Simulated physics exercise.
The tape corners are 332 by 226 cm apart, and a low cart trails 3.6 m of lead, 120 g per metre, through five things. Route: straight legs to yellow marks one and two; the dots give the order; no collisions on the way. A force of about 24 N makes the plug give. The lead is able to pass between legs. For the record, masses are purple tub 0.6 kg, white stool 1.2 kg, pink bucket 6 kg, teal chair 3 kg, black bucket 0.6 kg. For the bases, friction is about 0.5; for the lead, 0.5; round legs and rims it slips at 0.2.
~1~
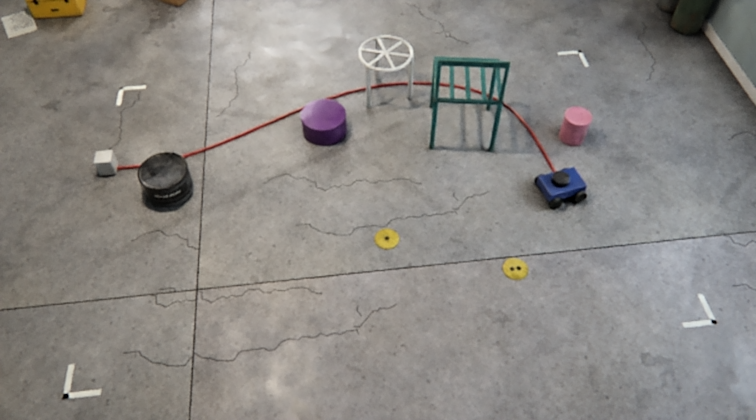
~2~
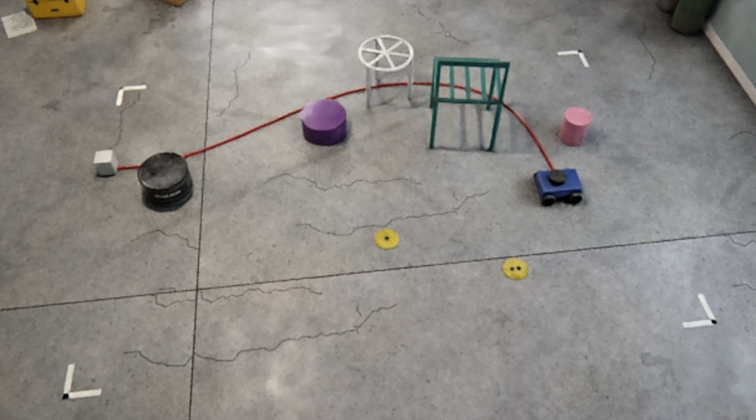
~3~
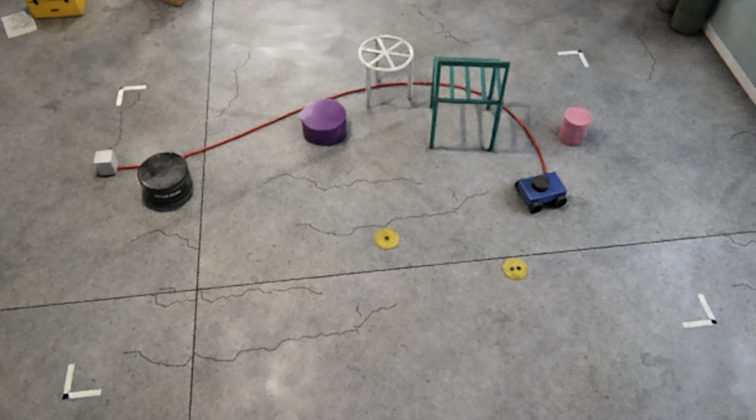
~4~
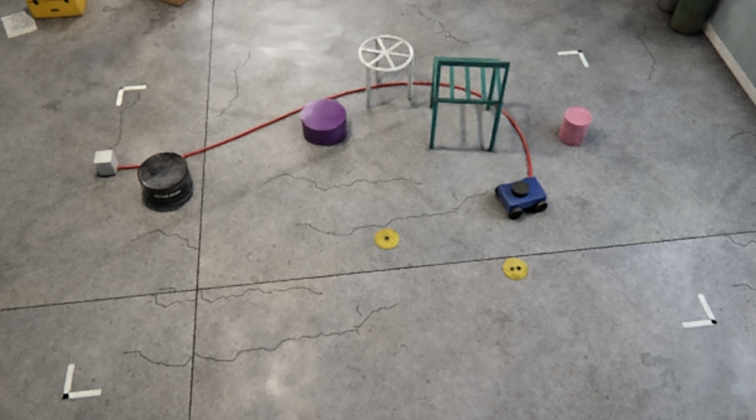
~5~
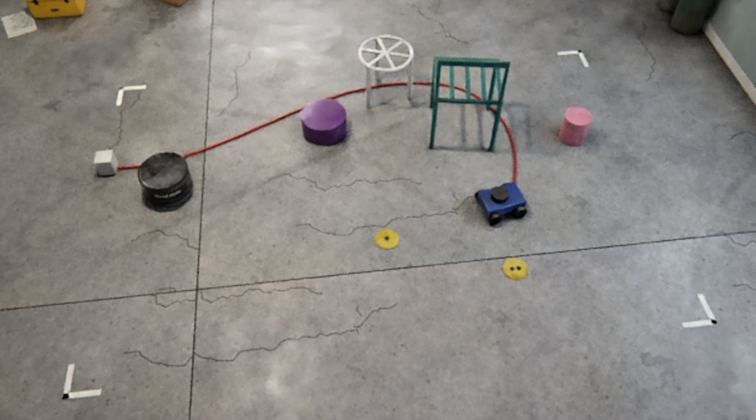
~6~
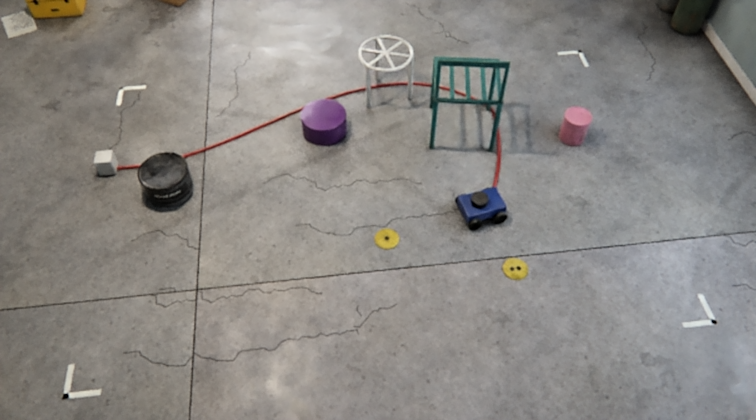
A small blue cart rolls left across the concrete floor, trailing a long red lead.
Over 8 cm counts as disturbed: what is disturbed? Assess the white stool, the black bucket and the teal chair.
White stool - undisturbed, black bucket - undisturbed, teal chair - disturbed.
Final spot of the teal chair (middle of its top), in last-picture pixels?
Around (443, 87).
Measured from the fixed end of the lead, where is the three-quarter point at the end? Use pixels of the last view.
Estimated pixel: About (483, 146).
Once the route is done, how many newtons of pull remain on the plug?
It ends up near 4 N.
Next, cart at (433, 222), 7 N at the fixed end; teal chair 5 cm off its start.
Then, cart at (403, 241), 2 N at the fixed end; teal chair 17 cm off its start, white stool 3 cm off its start.
After that, cart at (466, 255), 2 N at the fixed end; teal chair 17 cm off its start at (443, 87), white stool 3 cm off its start at (389, 55).
Later, cart at (514, 262), 4 N at the fixed end; teal chair 17 cm off its start, white stool 3 cm off its start.
At the end, cart at (514, 262), 4 N at the fixed end; teal chair 17 cm off its start at (443, 87), white stool 3 cm off its start at (389, 55), black bucket 0 cm off its start at (163, 170).
